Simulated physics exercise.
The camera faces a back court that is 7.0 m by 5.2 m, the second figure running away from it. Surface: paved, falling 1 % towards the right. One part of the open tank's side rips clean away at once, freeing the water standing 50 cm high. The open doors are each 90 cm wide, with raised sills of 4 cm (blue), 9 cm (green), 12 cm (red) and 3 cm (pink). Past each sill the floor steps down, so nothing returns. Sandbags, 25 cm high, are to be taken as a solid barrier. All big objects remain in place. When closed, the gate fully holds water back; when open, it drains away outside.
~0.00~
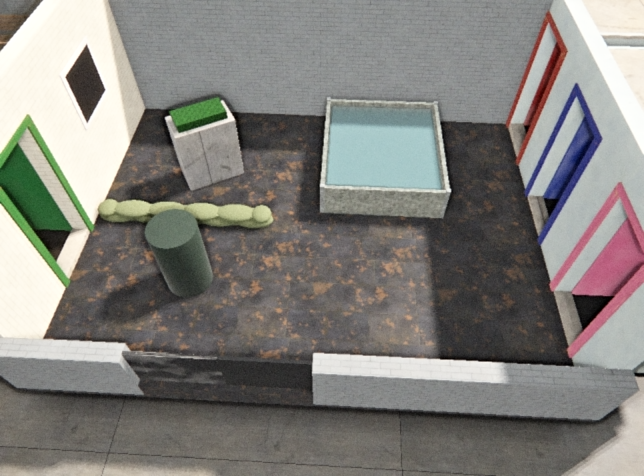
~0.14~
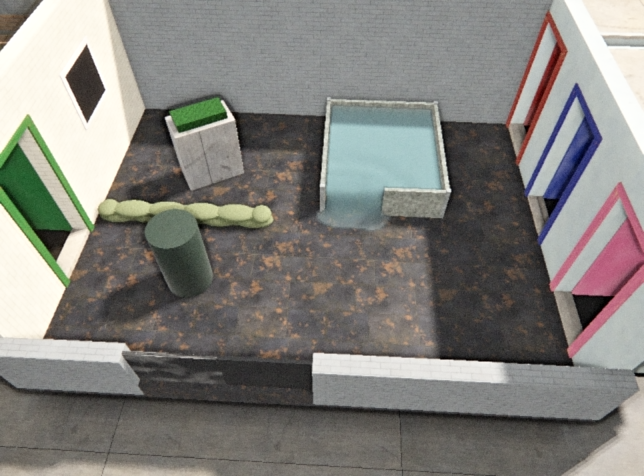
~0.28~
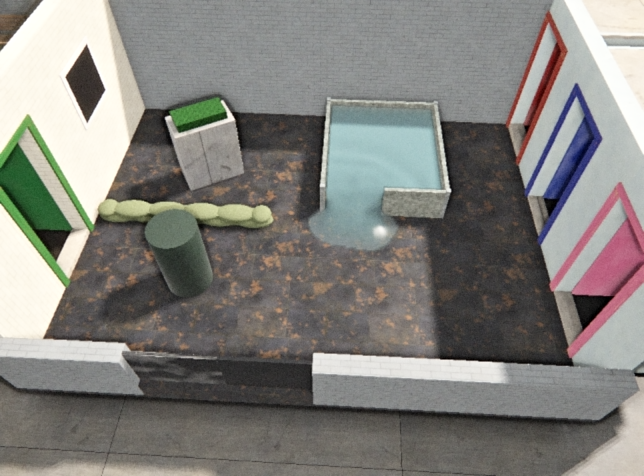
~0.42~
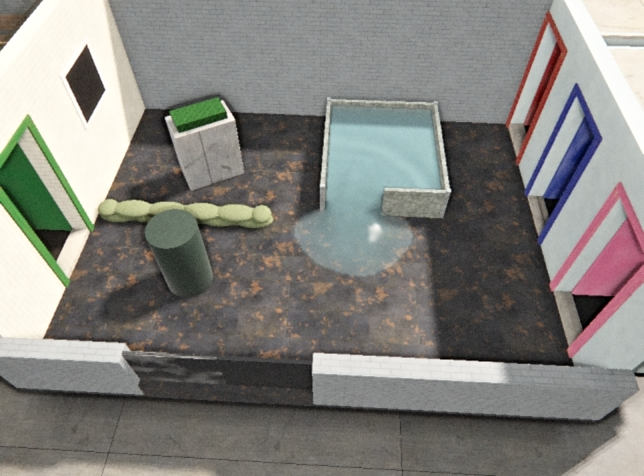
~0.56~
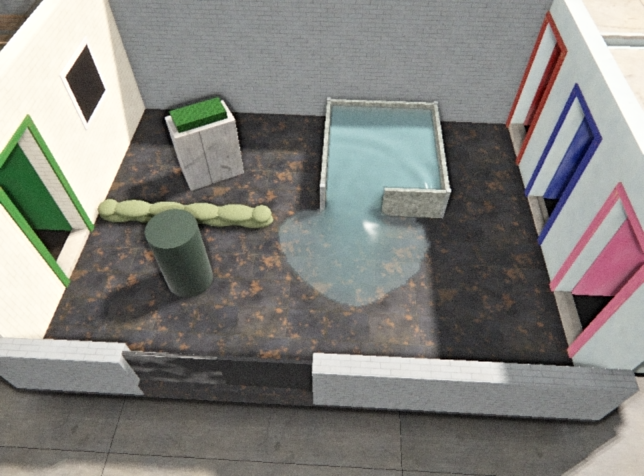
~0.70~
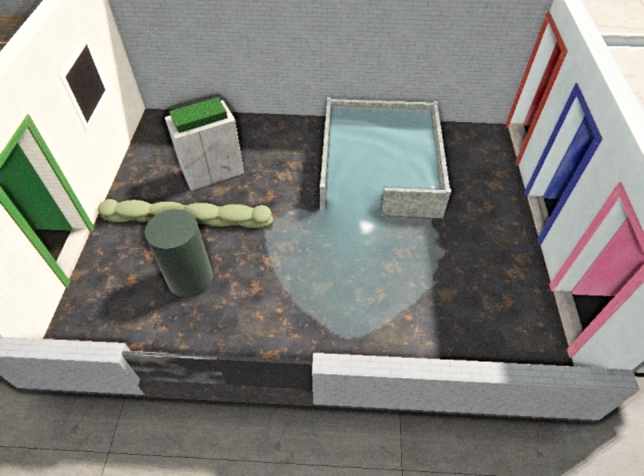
In the video, part of the near wall of a stone-edged tank in a walled courtyard disappears, and water pours through the gap, spreading in a widening pool across the dark floor towards the low front wall.
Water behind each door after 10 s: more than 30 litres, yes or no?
Blue door: No; green door: No; red door: No; pink door: Yes.
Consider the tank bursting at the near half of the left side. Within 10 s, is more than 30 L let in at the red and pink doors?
Outcome at red: Not exceeded; outcome at pink: Not exceeded.
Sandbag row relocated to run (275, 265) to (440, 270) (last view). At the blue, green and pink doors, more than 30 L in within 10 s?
Then the blue door is too much, the green door is fine, and the pink door is fine.
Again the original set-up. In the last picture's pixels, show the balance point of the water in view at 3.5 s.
At roughly (353, 238).
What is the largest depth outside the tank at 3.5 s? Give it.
22 cm or so.
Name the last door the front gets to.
I'd say the red one.
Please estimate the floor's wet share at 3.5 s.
Wet share: Near 40 percent.
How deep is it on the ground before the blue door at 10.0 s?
Some 4.0 centimetres of depth.
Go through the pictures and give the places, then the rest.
Still water, 50 cm deep, in the open tank at (383, 146), in the first picture.
Water pours out at (353, 205) and has run 0.5 m, to (383, 222); typically 6 cm deep outside, 50 cm at the open tank's back, in the second picture.
The front is at (380, 242), 0.7 m from the gap at (353, 206); 0.6 m2 of floor is under water; 50 cm left at the back of the open tank, in the third picture.
The front is at (368, 271), 1.2 m from the gap at (353, 206); 1.4 m2 of floor is under water; 50 cm left at the back of the open tank, in the fourth picture.
The front is at (364, 298), 1.6 m from the gap at (353, 206); 2.3 m2 of floor is under water; 50 cm left at the back of the open tank, in the fifth picture.
The front is at (338, 327), 2.1 m from the gap at (353, 205); 3.3 m2 of floor is under water; 50 cm left at the back of the open tank, in the sixth picture.
After 1.4 s water covers 25 % of the floor and is deepest (28 cm) near (346, 217); blue door not reached, green door not reached, red door not reached, pink door not reached.
After 2.2 s water covers 30 % of the floor and is deepest (24 cm) near (346, 217); blue door not reached, green door not reached, red door not reached, pink door not reached.
After 3.5 s water covers 40 % of the floor and is deepest (22 cm) near (570, 392); blue door not reached, green door 2 cm at the sill, 0 L in, red door not reached, pink door 10 cm at the sill, 7 L in.
After 6.0 s water covers 60 % of the floor and is deepest (14 cm) near (570, 392); blue door 4 cm at the sill, 0 L in, green door 8 cm at the sill, 0 L in, red door 2 cm at the sill, 0 L in, pink door 10 cm at the sill, 81 L in.
After 10.0 s water covers 75 % of the floor and is deepest (12 cm) near (570, 392); blue door 4 cm at the sill, 0 L in, green door 6 cm at the sill, 2 L in, red door 9 cm at the sill, 0 L in, pink door 9 cm at the sill, 165 L in.
